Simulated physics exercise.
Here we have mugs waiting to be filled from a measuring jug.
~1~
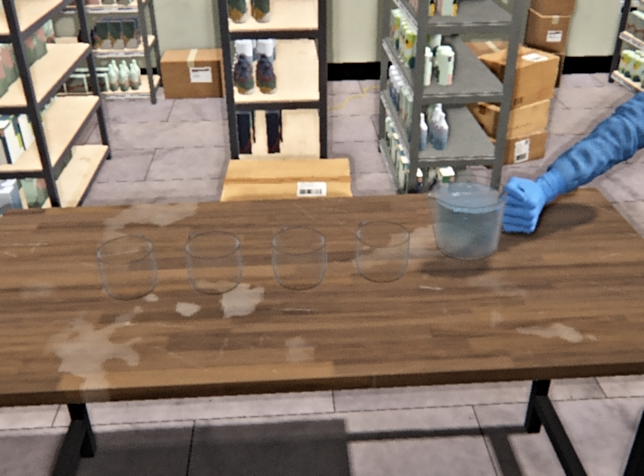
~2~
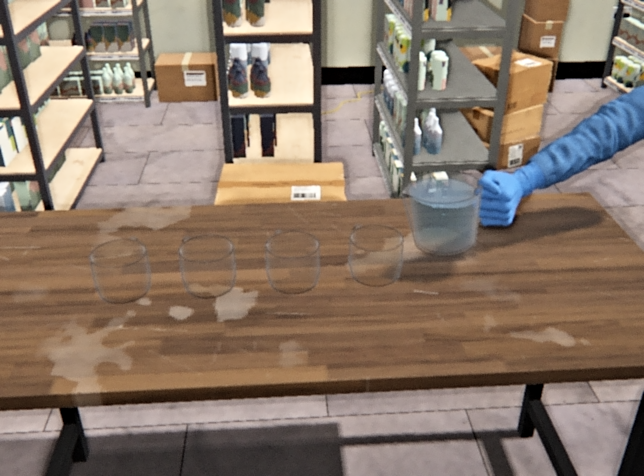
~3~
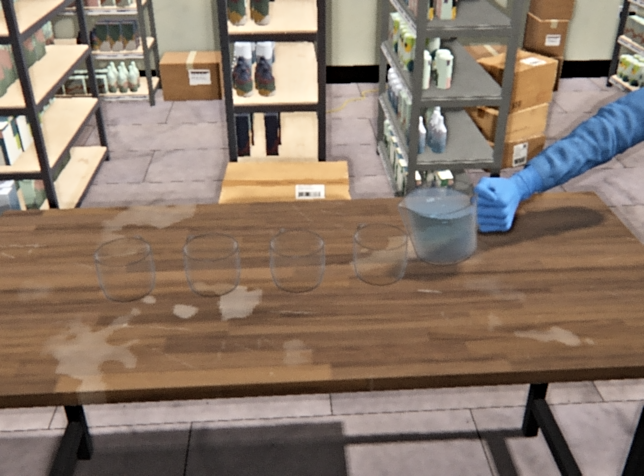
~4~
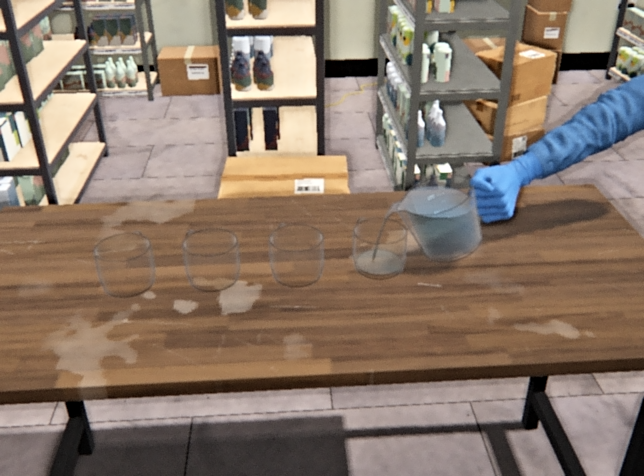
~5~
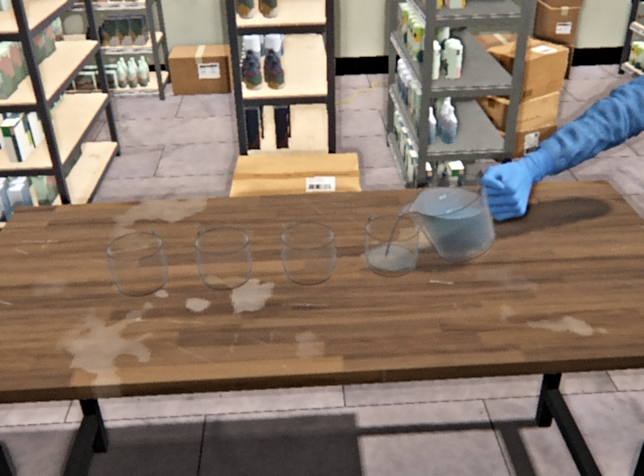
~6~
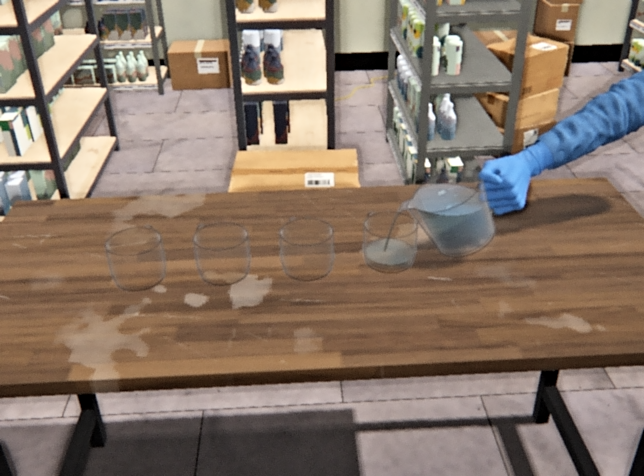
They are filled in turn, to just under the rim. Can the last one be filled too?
The water runs short.
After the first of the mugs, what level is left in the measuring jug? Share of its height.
About 50 per cent.
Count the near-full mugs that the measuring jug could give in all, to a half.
Some 2.0 of them.
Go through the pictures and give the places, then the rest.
In the first frame, the hand lifts the measuring jug; measuring jug (468, 217) nearly full; four mugs, the last at (128, 267).
In the second frame, the measuring jug is brought over; measuring jug nearly full, surface at (444, 193); the first is empty.
In the third frame, the measuring jug is brought over; measuring jug (443, 222) nearly full; four mugs, the last at (126, 268).
In the fourth frame, a stream runs into the first mug; measuring jug nearly full, surface at (439, 202); the first is nearly empty.
In the fifth frame, a stream runs into the first mug; measuring jug (457, 218) tipped 20° with nearly all of its load; four mugs, the last at (138, 263).
In the sixth frame, a stream runs into the first mug; measuring jug (456, 213) tipped 25° with nearly all of its load; the first is about a quarter full.
Soon after, the first is about half full.
Later, the first is done and the measuring jug has about half of its load.
In the end, the measuring jug is empty with two filled and the next at about a quarter of a serving.
